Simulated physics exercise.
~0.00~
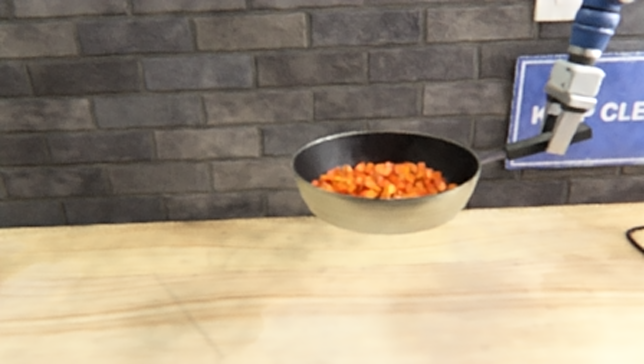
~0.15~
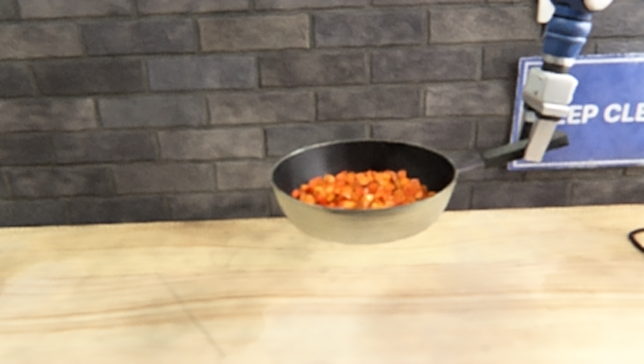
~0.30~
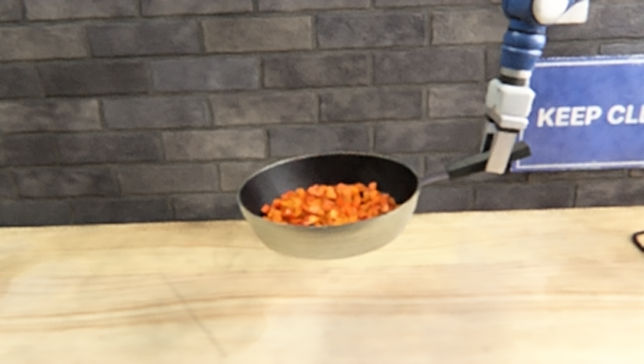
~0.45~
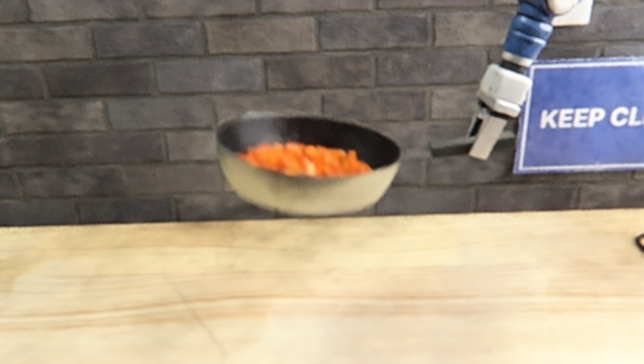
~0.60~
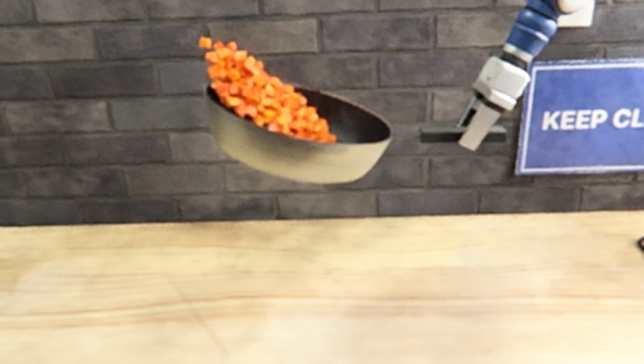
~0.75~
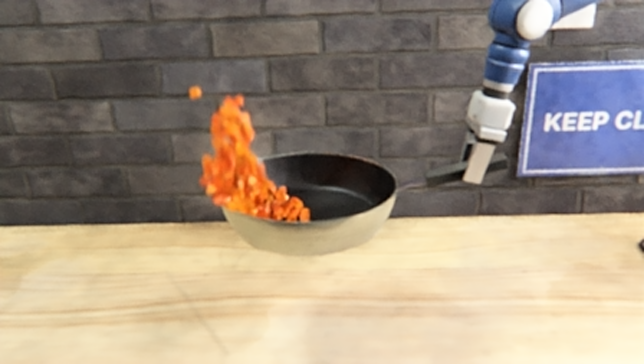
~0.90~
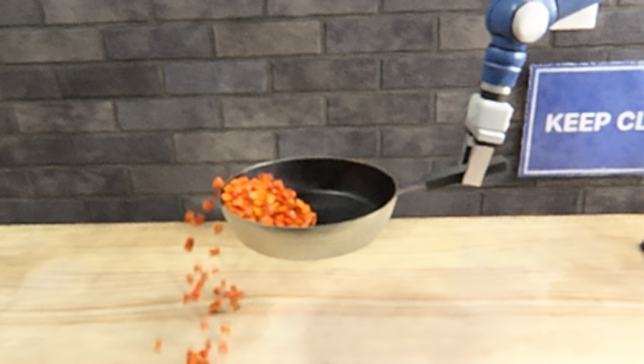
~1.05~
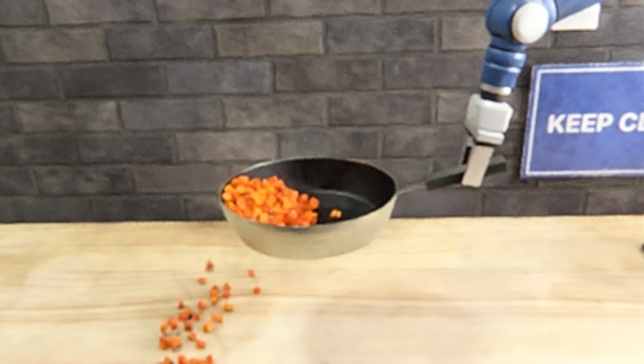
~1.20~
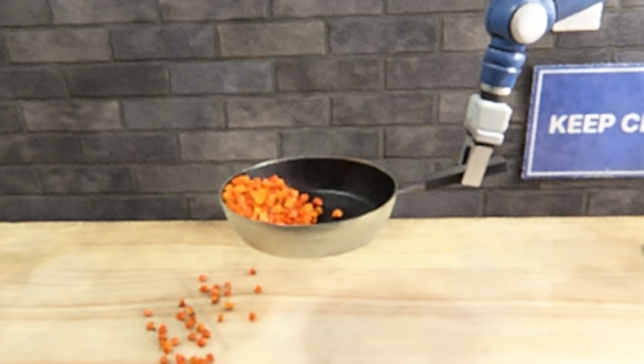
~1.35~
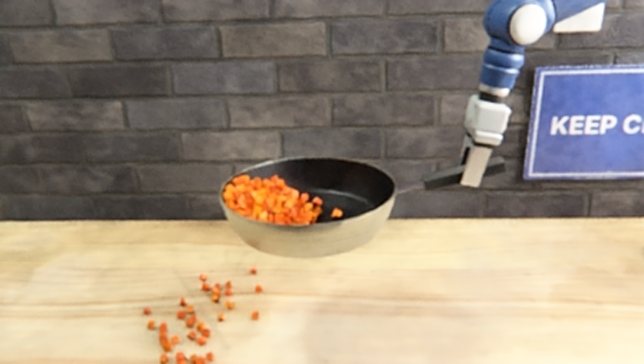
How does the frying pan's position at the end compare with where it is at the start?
At the end the frying pan is further to the left and a little lower in view than it is at the start.
